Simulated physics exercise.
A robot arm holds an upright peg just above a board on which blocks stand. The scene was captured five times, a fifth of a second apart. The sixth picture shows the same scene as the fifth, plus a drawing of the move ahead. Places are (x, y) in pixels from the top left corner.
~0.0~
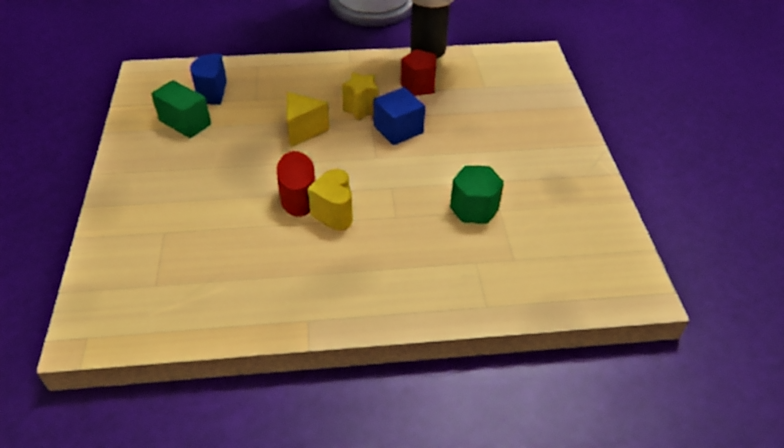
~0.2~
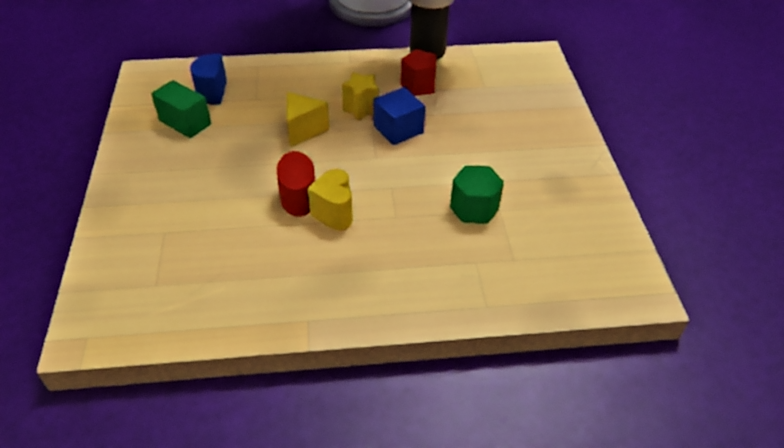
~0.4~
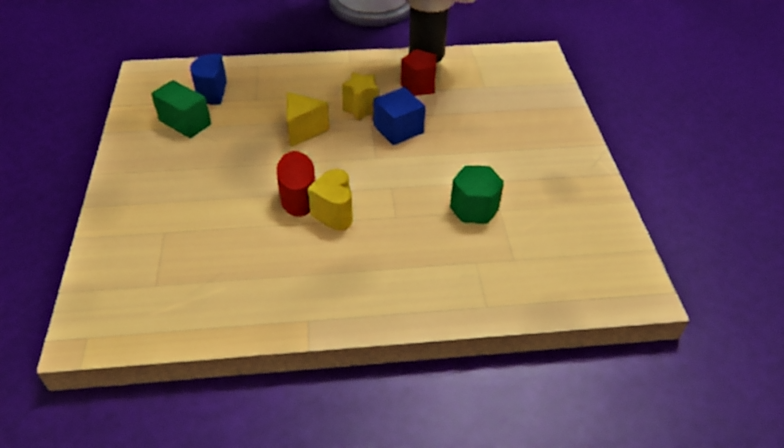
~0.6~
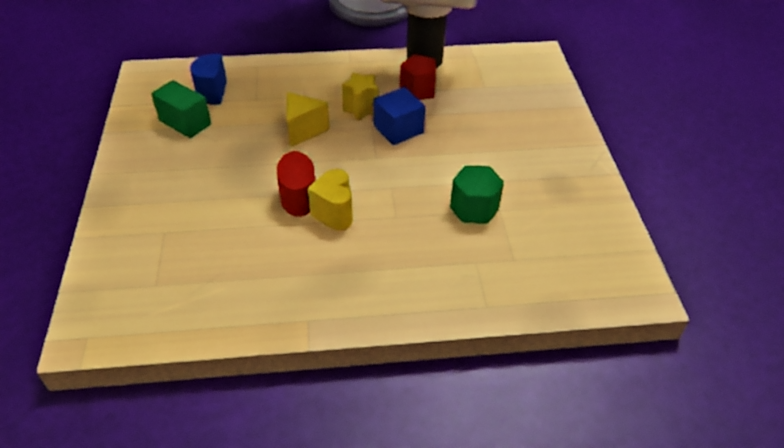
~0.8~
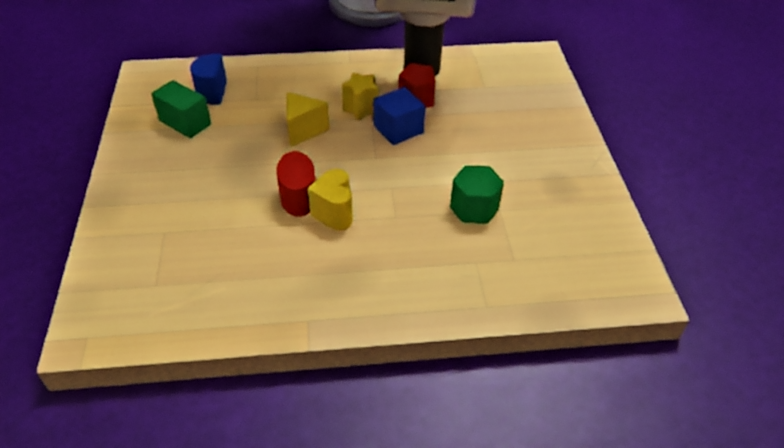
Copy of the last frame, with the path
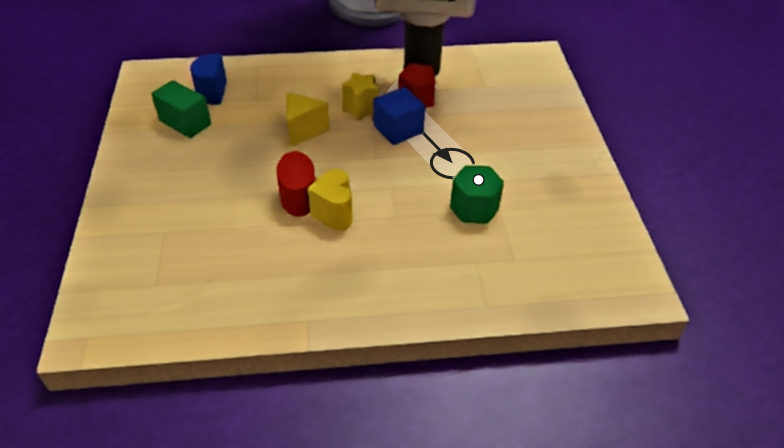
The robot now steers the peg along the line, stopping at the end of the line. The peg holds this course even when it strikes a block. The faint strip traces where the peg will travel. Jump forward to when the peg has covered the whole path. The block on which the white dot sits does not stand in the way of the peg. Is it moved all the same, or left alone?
By the last moment of the path, the block on which the white dot sits has stayed put.
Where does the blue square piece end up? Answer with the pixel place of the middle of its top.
It sits at (379, 141).
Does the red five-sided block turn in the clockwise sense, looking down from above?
Yes
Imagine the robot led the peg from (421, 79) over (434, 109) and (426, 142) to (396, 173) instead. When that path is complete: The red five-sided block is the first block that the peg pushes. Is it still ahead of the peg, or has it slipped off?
It rides in front to the end.
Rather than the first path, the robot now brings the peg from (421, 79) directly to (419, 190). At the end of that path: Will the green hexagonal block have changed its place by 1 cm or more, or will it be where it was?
That one stays where it is.
Path on the board, from (421, 79) through (403, 105) and (424, 133) to (452, 163); the dot is on the green hexagonal block.
On the path given first. One third of the way, peg at (403, 95); blue square piece at (387, 123), turned 20° anticlockwise; red five-sided block at (402, 101).
Two thirds of the way, peg at (425, 124); blue square piece at (380, 140); red five-sided block at (415, 131), turned 15° clockwise.
At the end, peg at (454, 153); blue square piece at (379, 141), turned 15° clockwise; red five-sided block at (423, 151), turned 40° clockwise; green hexagonal block in place.
